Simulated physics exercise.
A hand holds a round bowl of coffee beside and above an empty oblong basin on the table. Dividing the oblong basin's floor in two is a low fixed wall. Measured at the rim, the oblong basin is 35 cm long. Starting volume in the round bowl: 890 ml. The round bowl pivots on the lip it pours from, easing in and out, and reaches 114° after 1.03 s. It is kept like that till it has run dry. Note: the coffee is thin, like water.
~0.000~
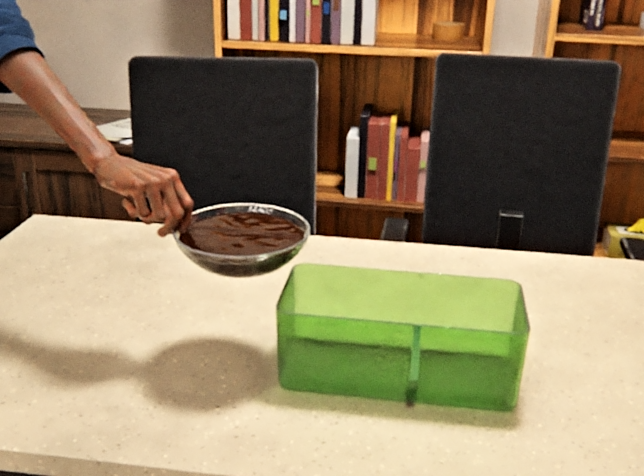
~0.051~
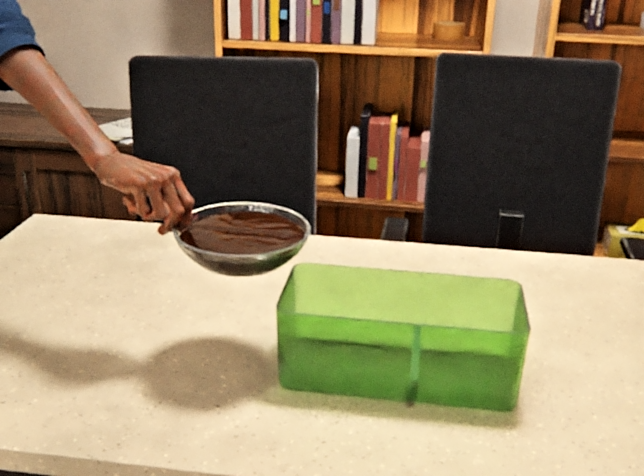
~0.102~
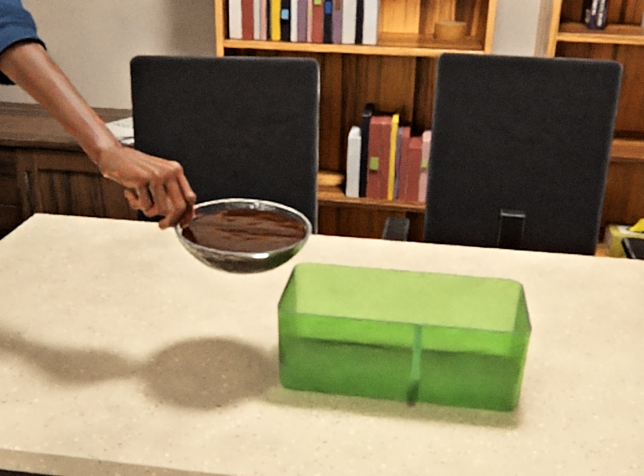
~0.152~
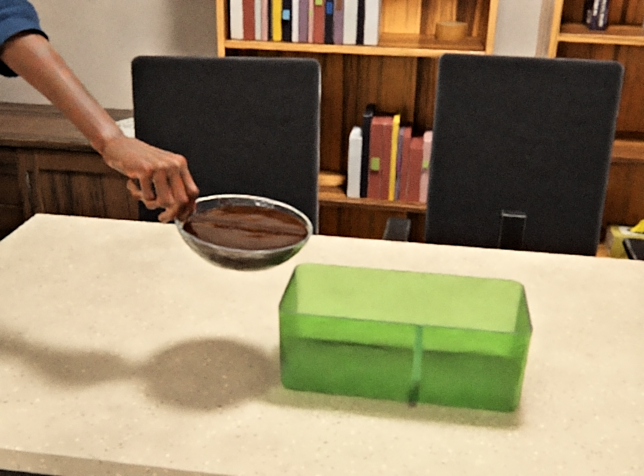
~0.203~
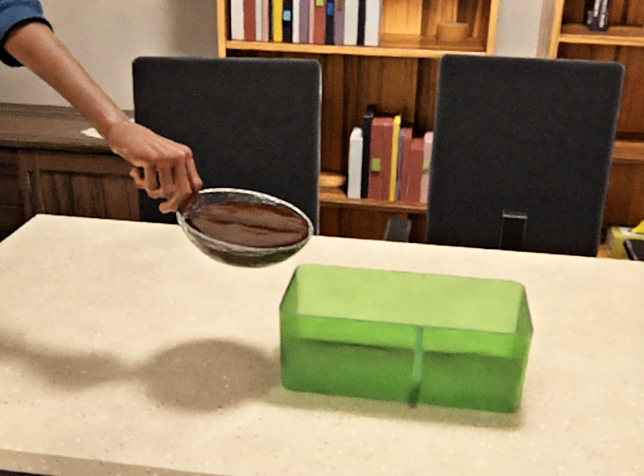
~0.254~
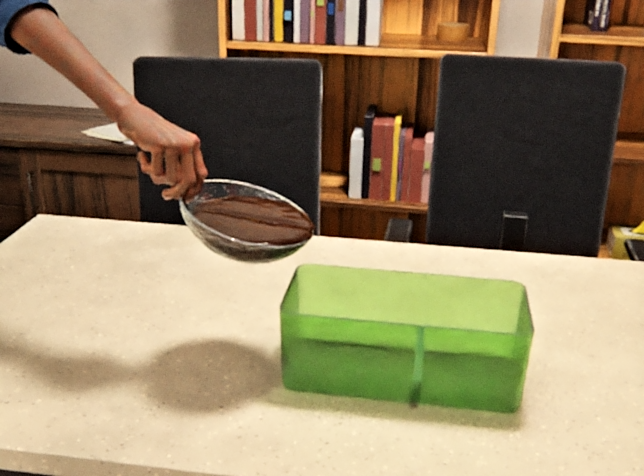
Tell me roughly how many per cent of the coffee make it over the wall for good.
Roughly 20 per cent make it over.
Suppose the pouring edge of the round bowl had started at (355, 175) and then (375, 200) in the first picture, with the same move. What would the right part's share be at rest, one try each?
Some 70 and 70 per cent, in that order.
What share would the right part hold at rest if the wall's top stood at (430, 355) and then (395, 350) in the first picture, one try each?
Around 25 and 30 percent, in that order.
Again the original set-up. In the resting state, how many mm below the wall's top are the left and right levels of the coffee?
Roughly 12 mm on the left side and roughly 28 mm on the right.
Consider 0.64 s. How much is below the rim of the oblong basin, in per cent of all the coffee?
Roughly 40 percent of it.
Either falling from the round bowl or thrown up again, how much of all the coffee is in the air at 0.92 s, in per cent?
About 3 percent.
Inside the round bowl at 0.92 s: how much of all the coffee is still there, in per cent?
What remains is about 0 percent of it all.
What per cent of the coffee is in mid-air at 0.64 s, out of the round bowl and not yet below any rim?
Estimate: About 48 % of all of it.
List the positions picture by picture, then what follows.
It leans 0°; its right rim is at (309, 235); the coffee meets the walls at (182, 229) and (305, 238); the oblong basin's rim runs from (285, 287) to (525, 307); the wall's top is at (416, 352), in the first picture.
It leans 1°; its right rim is at (309, 234); the coffee meets the walls at (182, 227) and (306, 237), in the second picture.
It leans 3°; its right rim is at (310, 234); the coffee meets the walls at (184, 224) and (306, 236), in the third picture.
It leans 6°; its right rim is at (311, 235); the coffee meets the walls at (185, 220) and (308, 233), in the fourth picture.
It leans 11°; its right rim is at (311, 235); the coffee meets the walls at (188, 214) and (310, 231), in the fifth picture.
It leans 16°; its right rim is at (312, 236); the coffee meets the walls at (192, 208) and (311, 230); 2 per cent is over the edge, in the sixth picture.
After 0.64 s the tilt is 78° and 12 per cent is still to pour, 40 is left of the wall and 0 right of it.
After 0.92 s the tilt is 111° and 0 per cent is still to pour, 85 is left of the wall and 12 right of it.
After 1.21 s the tilt is 114° and 0 per cent is still to pour, 78 is left of the wall and 19 right of it.
After 1.53 s the tilt is 114° and 0 per cent is still to pour, 77 is left of the wall and 20 right of it.
In the end 77 per cent lies left of the wall, 20 right of it and 3 outside.
